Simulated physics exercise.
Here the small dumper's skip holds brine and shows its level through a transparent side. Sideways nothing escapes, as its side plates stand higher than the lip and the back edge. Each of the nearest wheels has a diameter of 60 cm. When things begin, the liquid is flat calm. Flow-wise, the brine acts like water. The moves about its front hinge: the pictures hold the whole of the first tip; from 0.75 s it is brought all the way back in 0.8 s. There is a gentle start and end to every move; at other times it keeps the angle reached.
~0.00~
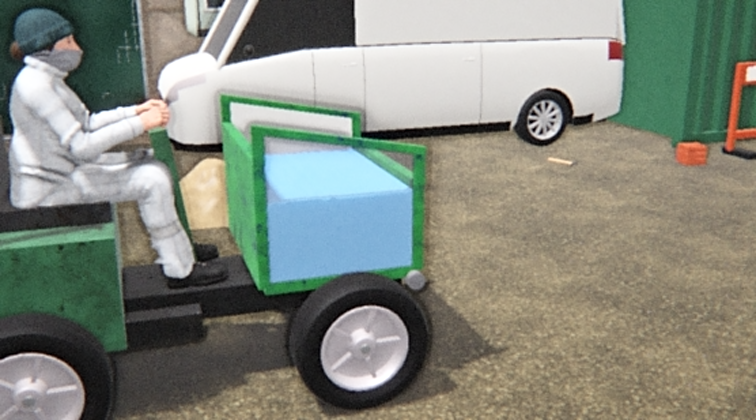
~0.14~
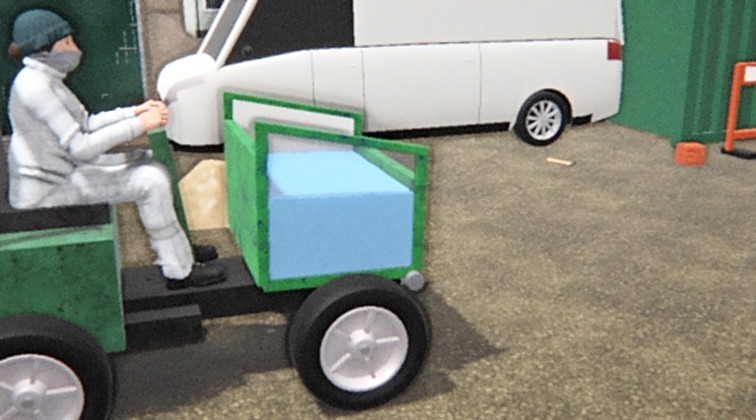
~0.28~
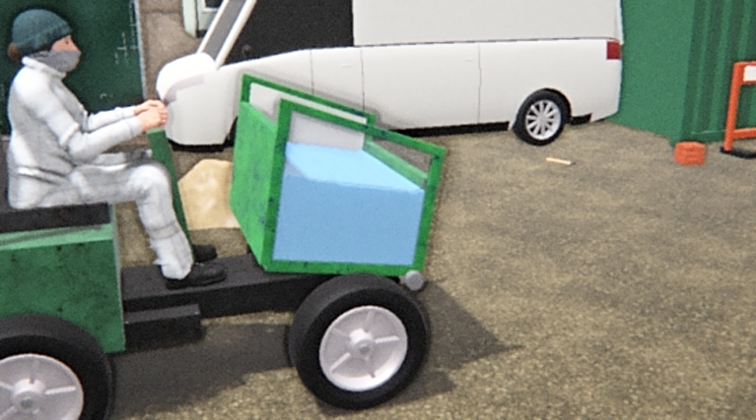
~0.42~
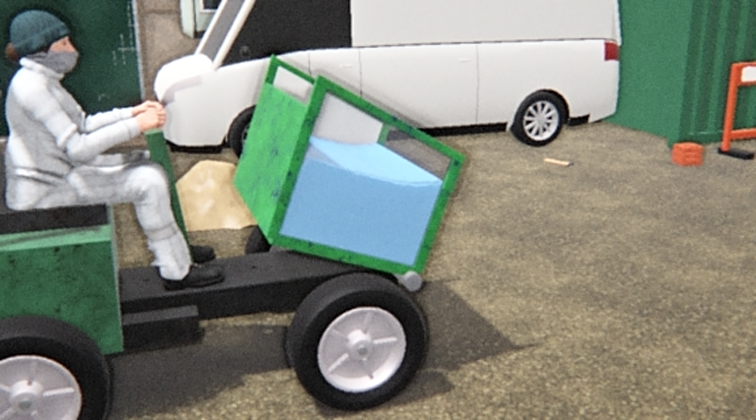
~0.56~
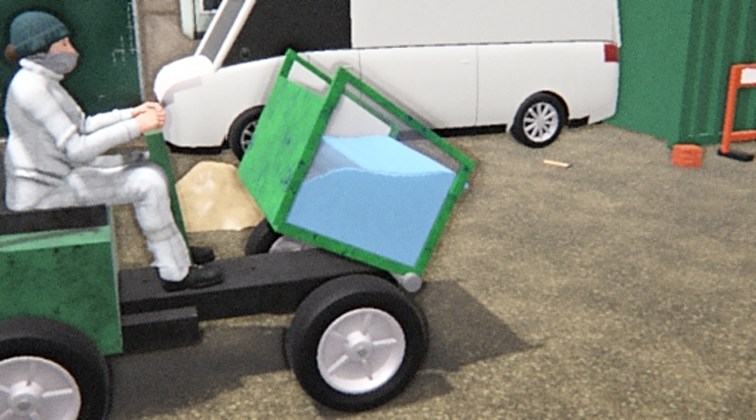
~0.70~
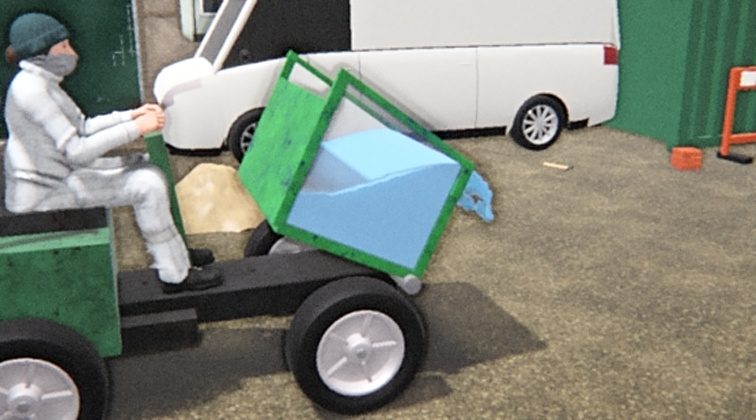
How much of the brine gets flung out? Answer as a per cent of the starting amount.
Close to 29 per cent of the starting amount.
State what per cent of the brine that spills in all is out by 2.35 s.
Roughly 100 per cent.
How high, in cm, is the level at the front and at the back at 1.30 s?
At the front 32 cm, at the back 18 cm.
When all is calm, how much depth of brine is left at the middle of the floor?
About 26 cm.
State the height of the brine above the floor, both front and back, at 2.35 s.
Measured: Front = 26 cm, back = 20 cm.
Then, 1.30 s in, the skip is at 4° forwards, the surface stands 19 cm at the back and 31 cm at the front; 27 per cent is out, over the front.
Then, 1.80 s in, the surface stands 31 cm at the back and 18 cm at the front; 27 per cent is out, over the front.
Then, 2.35 s in, the surface stands 21 cm at the back and 26 cm at the front; 29 per cent is out, over the front.
Then, 4.43 s in, 29 per cent is out, over the front, 62 of 214 litres.
